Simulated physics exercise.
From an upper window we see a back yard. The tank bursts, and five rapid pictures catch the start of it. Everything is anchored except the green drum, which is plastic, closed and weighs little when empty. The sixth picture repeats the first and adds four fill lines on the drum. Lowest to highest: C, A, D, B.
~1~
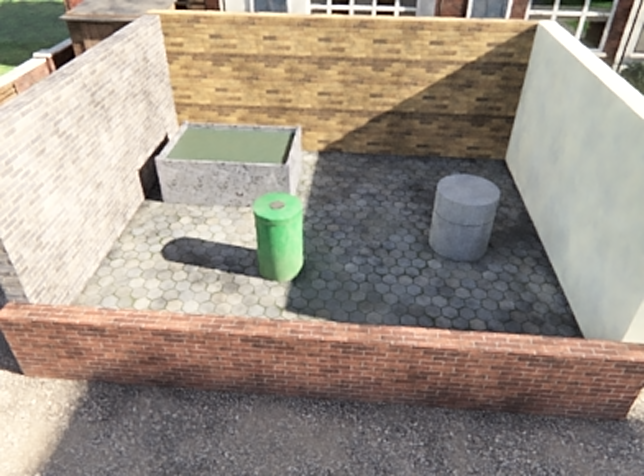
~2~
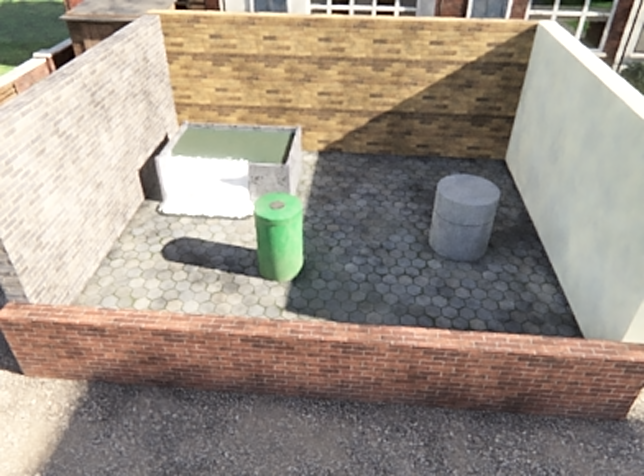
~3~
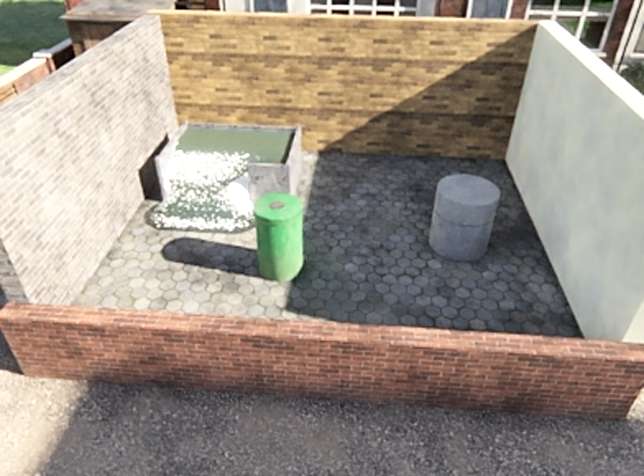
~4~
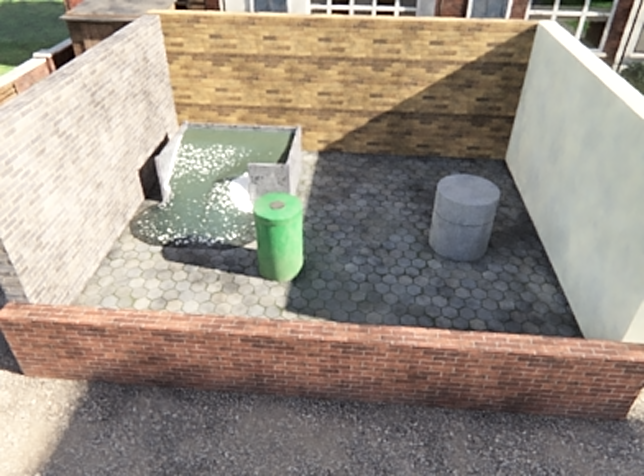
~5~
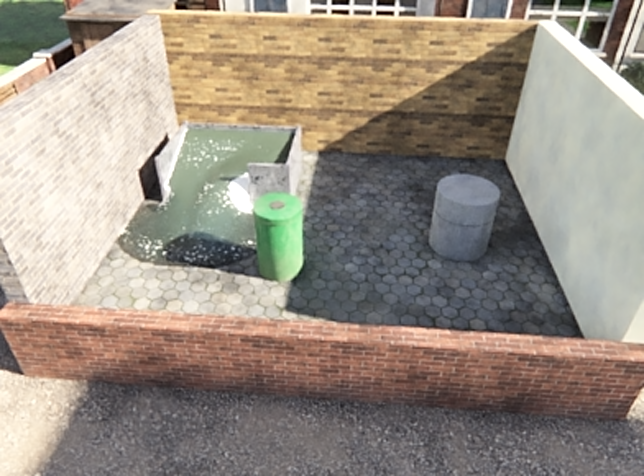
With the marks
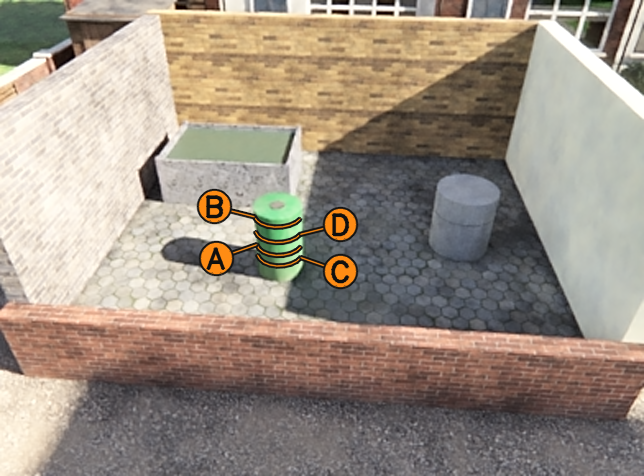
In a walled back yard, water bursts through the front of a stone tank and spreads across the paving beside a green drum.
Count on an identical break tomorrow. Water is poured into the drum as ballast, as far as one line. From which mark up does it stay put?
I would pick mark C.
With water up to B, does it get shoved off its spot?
No, not at all.
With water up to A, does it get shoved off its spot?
No.
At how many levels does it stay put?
All of them.
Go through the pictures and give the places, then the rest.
Lid of the green drum at (277, 205); tank full, its middle at (233, 147).
Water covers 2 % of the ground, mostly out of sight from here.
Water covers 4 % of the ground and is seen nearest the drum at (234, 230).
Water covers 7 % of the ground and is seen nearest the drum at (245, 238).
Lid of the green drum at (277, 205); water covers 10 % of the ground and is seen nearest the drum at (245, 252).
On the marked copy, A at (276, 255); B at (274, 227); C at (276, 265); D at (275, 242); from the bottom up C, A, D, B.
Choosing A, it does not move.
Choosing B, it does not move.
Choosing C, it does not move.
Choosing D, it does not move.
